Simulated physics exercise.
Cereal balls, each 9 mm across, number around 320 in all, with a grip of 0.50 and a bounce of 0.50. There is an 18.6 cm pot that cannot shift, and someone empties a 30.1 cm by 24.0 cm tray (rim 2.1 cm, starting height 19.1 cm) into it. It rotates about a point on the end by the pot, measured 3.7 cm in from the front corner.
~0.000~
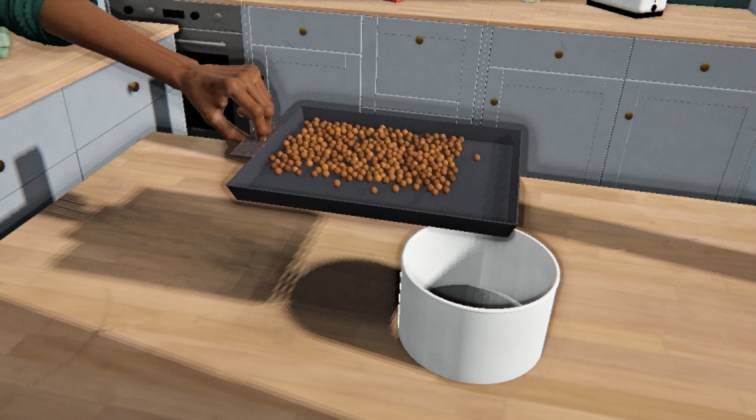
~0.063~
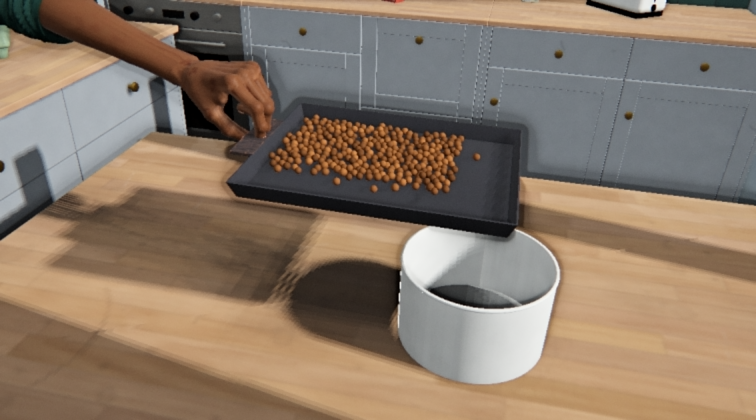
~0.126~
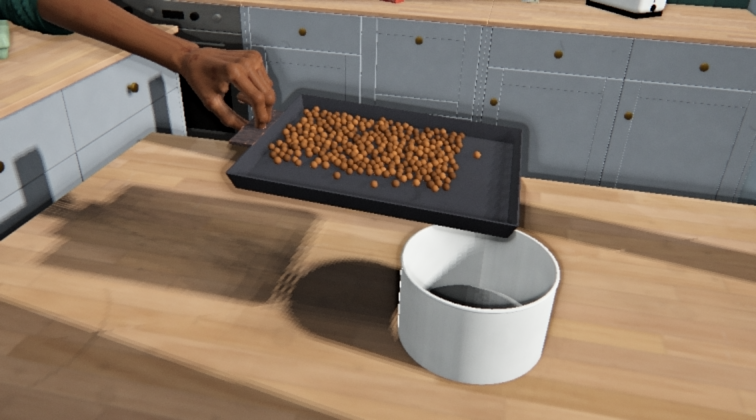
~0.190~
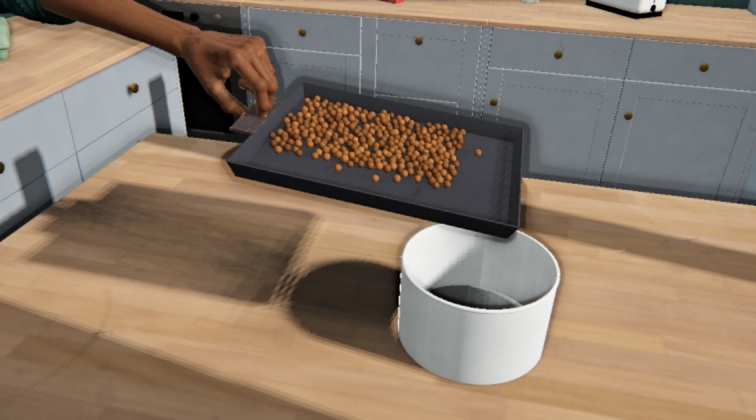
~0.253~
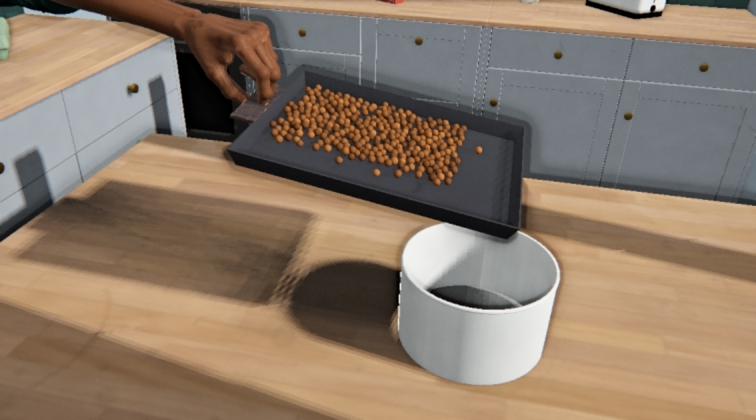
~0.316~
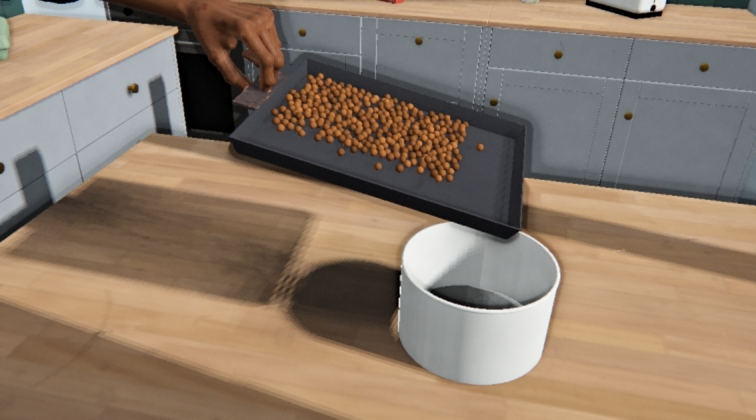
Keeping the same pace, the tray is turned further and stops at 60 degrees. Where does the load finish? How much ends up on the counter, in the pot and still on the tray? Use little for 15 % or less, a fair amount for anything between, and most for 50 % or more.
Tray - most; counter - little; pot - little.
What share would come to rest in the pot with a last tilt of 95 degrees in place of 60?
I'd put it at close to 35 per cent.
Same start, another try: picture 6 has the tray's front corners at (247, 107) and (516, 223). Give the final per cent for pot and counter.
In the pot: 10 per cent; on the counter: 25 per cent.
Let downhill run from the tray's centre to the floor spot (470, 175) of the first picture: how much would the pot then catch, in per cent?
Estimate: Some 0 per cent.
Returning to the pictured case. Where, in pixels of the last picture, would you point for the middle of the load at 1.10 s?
Somewhere about (509, 163) in the last view.
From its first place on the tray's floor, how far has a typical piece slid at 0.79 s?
Around 10 centimetres.
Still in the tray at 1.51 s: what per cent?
Estimate: Near 90 in a hundred.
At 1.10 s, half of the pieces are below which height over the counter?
Some 24 cm.
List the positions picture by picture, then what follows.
Tray tilt 0 degrees, front corners at (236, 183) and (510, 220); middle of the pieces at (367, 151); pot at (479, 260), in the first picture.
Tray tilt 1 degrees, front corners at (235, 180) and (510, 220); middle of the pieces at (367, 150), in the second picture.
Tray tilt 3 degrees, front corners at (235, 171) and (511, 221), lowest corner right front; middle of the pieces at (367, 144), in the third picture.
Tray tilt 6 degrees, front corners at (236, 159) and (512, 222), lowest corner right front; middle of the pieces at (368, 136), in the fourth picture.
Tray tilt 9 degrees, front corners at (237, 148) and (512, 223), lowest corner right front; middle of the pieces at (370, 129), in the fifth picture.
Tray tilt 12 degrees, front corners at (239, 135) and (513, 223), lowest corner right front; middle of the pieces at (372, 121); pot at (479, 261). Its pace works out near 50 degrees a second, in the sixth picture.
After 0.79 s, tilt 35 degrees; the tray holds 100 %, the pot 0 %.
Then, at 1.10 s, tilt 50 degrees; the tray holds 100 %, the pot 0 %.
After 1.51 s, tilt 60 degrees; the tray holds 90 %, the pot 5 %.
At rest (2.2 s), tray 90 %, counter 5 %, pot 5 %.
